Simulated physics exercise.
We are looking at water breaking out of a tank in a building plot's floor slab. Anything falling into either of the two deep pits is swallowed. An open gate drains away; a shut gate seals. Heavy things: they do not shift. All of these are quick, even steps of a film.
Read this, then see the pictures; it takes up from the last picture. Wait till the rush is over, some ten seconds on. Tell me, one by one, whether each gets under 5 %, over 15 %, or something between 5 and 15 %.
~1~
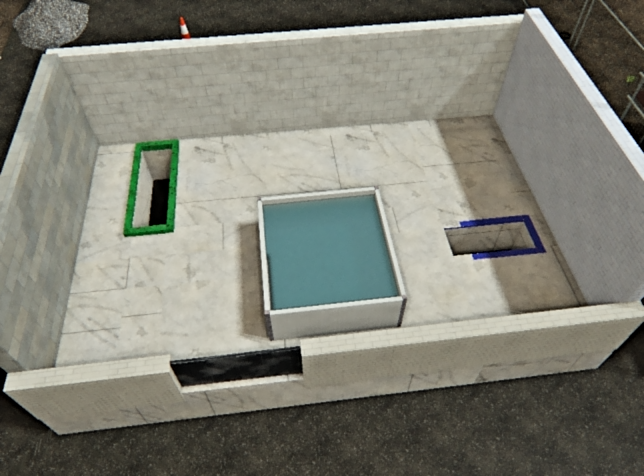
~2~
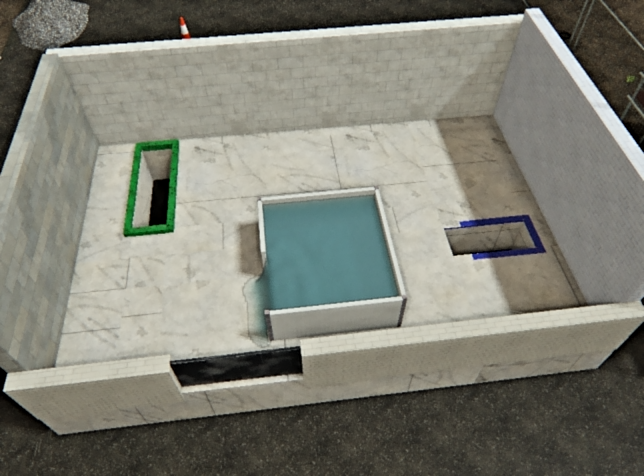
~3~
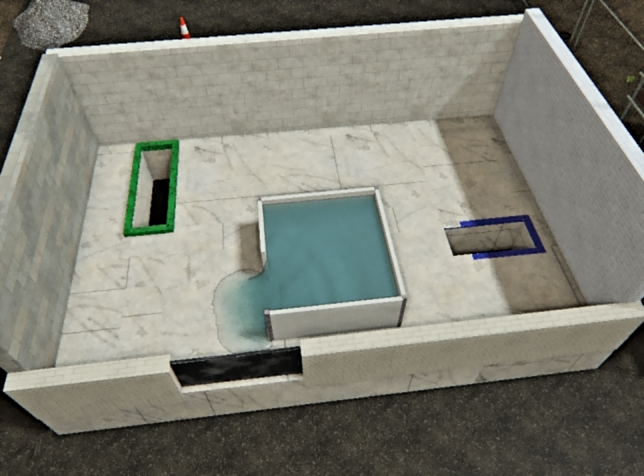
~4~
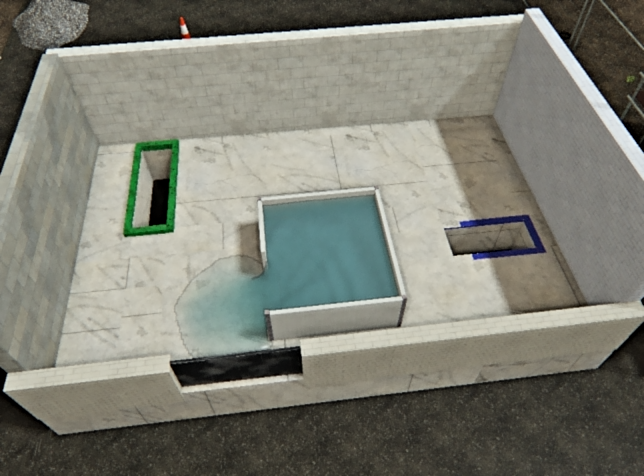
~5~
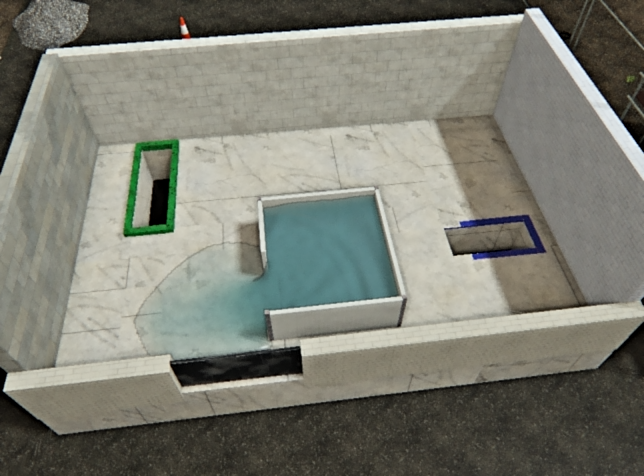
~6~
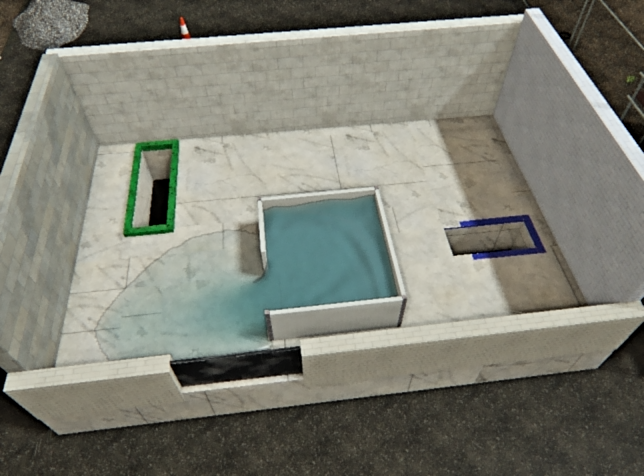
In the end gate: The bottom band. Blue pit: The bottom band. Green pit: The top band.
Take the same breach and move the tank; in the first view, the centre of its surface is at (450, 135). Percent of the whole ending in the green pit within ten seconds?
Result, green pit: 12 percent after ten seconds.
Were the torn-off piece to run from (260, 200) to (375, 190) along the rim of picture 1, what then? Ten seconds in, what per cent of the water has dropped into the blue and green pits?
Approximately, blue takes 25 % and green takes 10 %.
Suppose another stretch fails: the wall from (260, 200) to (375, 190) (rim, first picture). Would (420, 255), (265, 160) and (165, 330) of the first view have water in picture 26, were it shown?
So the first one is left untouched, the next drenched, and the last left untouched.
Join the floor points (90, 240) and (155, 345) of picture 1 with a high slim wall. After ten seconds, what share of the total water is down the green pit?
Green: 15 %.
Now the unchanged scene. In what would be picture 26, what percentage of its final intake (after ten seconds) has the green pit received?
Near 10 per cent, give or take.
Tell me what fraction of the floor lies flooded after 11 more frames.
Roughly 25 %.
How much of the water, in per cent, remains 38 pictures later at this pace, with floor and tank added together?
My reckoning gives about 84 %.
A moment on, water covers 20 % of the floor; the gate 0 %, the blue pit 0 %, the green pit 0 %.
Next, water covers 25 % of the floor; the gate 0 %, the blue pit 0 %, the green pit 0 %.
Then, water covers 35 % of the floor; the gate 0 %, the blue pit 0 %, the green pit 3 %.
Later, water covers 55 % of the floor; the gate 0 %, the blue pit 0 %, the green pit 16 %.
In the end, water covers 80 % of the floor; the gate 0 %, the blue pit 0 %, the green pit 27 %.
